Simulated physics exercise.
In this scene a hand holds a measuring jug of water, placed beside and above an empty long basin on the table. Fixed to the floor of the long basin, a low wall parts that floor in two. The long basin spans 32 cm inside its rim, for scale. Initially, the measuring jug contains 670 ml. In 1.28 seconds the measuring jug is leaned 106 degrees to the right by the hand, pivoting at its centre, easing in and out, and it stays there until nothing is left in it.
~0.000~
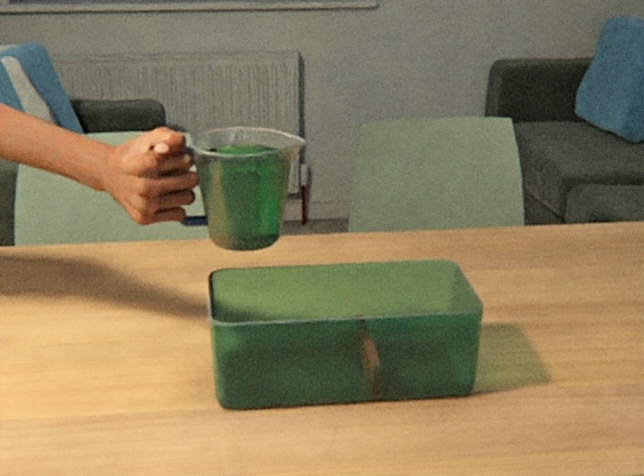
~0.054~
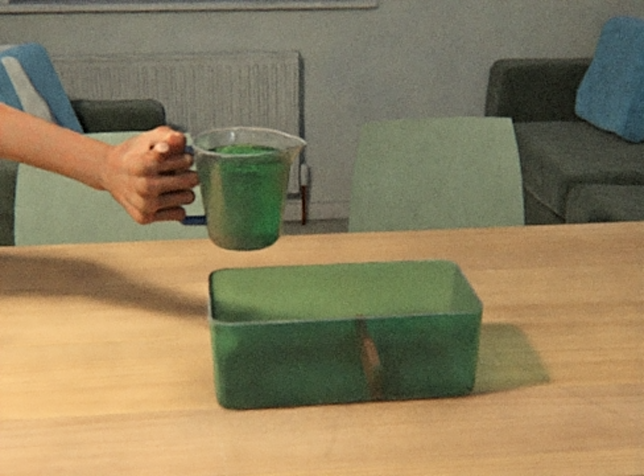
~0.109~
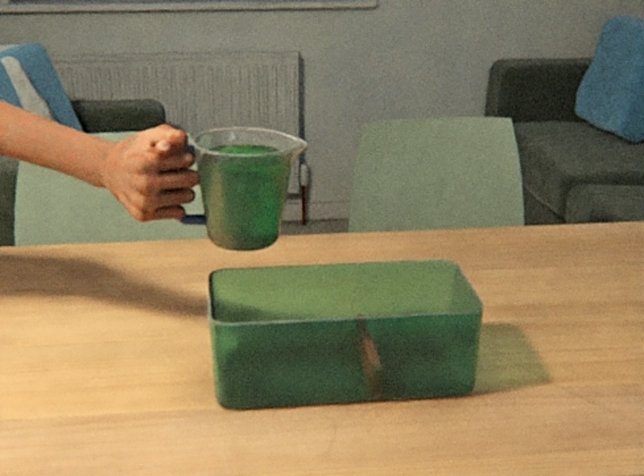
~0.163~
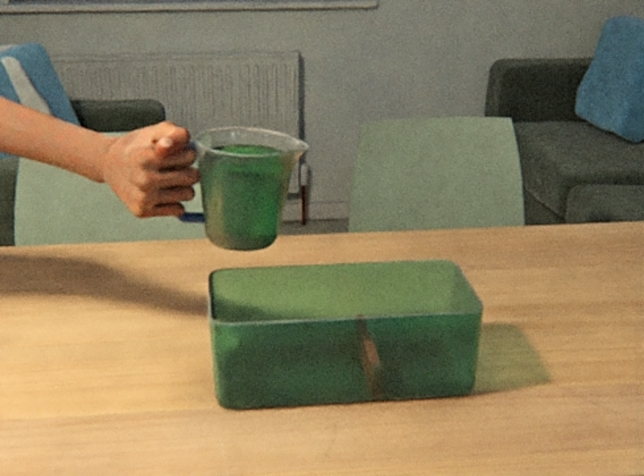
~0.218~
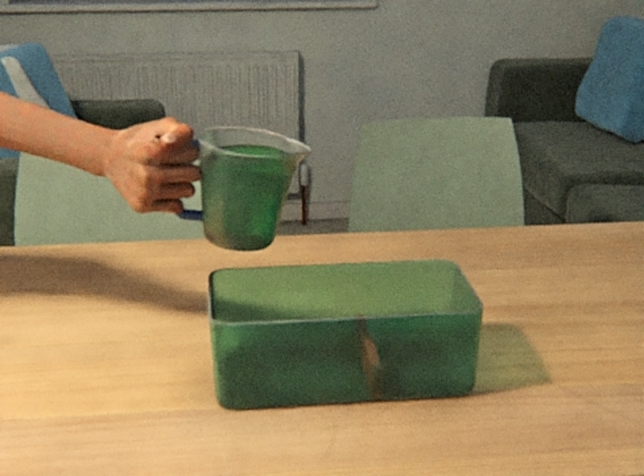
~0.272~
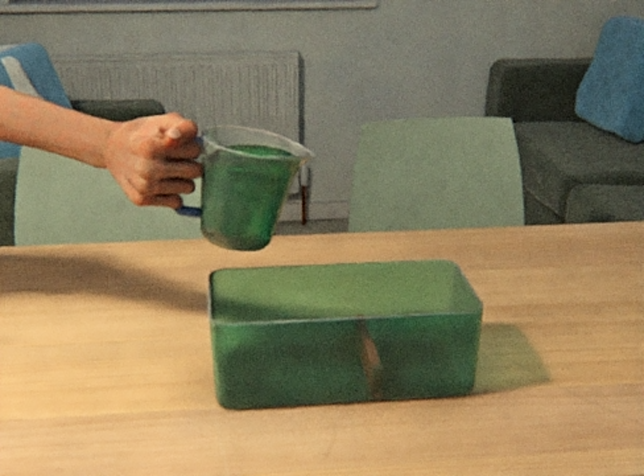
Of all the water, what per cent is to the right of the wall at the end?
I would say 39 percent.
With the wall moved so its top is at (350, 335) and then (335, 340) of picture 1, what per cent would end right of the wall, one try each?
65 then 85 %.
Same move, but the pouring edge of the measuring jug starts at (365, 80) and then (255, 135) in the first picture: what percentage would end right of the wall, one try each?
75 and 5 %.
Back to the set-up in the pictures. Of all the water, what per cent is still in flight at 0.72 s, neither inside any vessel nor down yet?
Around 18 in a hundred.
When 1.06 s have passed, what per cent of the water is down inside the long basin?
Near 66 per cent of the total.
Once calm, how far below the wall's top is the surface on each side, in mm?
Left roughly 26 mm; right roughly 24 mm.
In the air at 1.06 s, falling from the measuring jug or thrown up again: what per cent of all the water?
Around 14 percent of the liquid.
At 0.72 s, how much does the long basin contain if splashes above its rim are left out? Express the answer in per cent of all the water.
The basin holds roughly 8 in a hundred parts at that moment.
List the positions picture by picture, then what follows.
Tilt 0°; pouring edge (306, 141); surface from (197, 157) to (291, 154); the long basin's rim runs from (210, 297) to (469, 285); the wall's top is at (368, 341), in the first frame.
Tilt 0°; pouring edge (306, 142); surface from (197, 157) to (291, 155), in the second frame.
Tilt 2°; pouring edge (308, 143); surface from (198, 156) to (291, 155), in the third frame.
Tilt 4°; pouring edge (309, 146); surface from (199, 155) to (293, 155), in the fourth frame.
Tilt 7°; pouring edge (312, 149); surface from (202, 157) to (296, 156), in the fifth frame.
Tilt 11°; pouring edge (314, 154); surface from (205, 158) to (300, 156), in the sixth frame.
After 0.72 s the tilt is 64° and 74 per cent is still to pour, 2 is left of the wall and 6 right of it.
After 1.06 s the tilt is 98° and 19 per cent is still to pour, 30 is left of the wall and 36 right of it.
After 1.40 s the tilt is 106° and 0 per cent is still to pour, 60 is left of the wall and 38 right of it.
After 1.78 s the tilt is 106° and 0 per cent is still to pour, 60 is left of the wall and 39 right of it.
In the end 60 per cent lies left of the wall, 39 right of it and 1 outside.
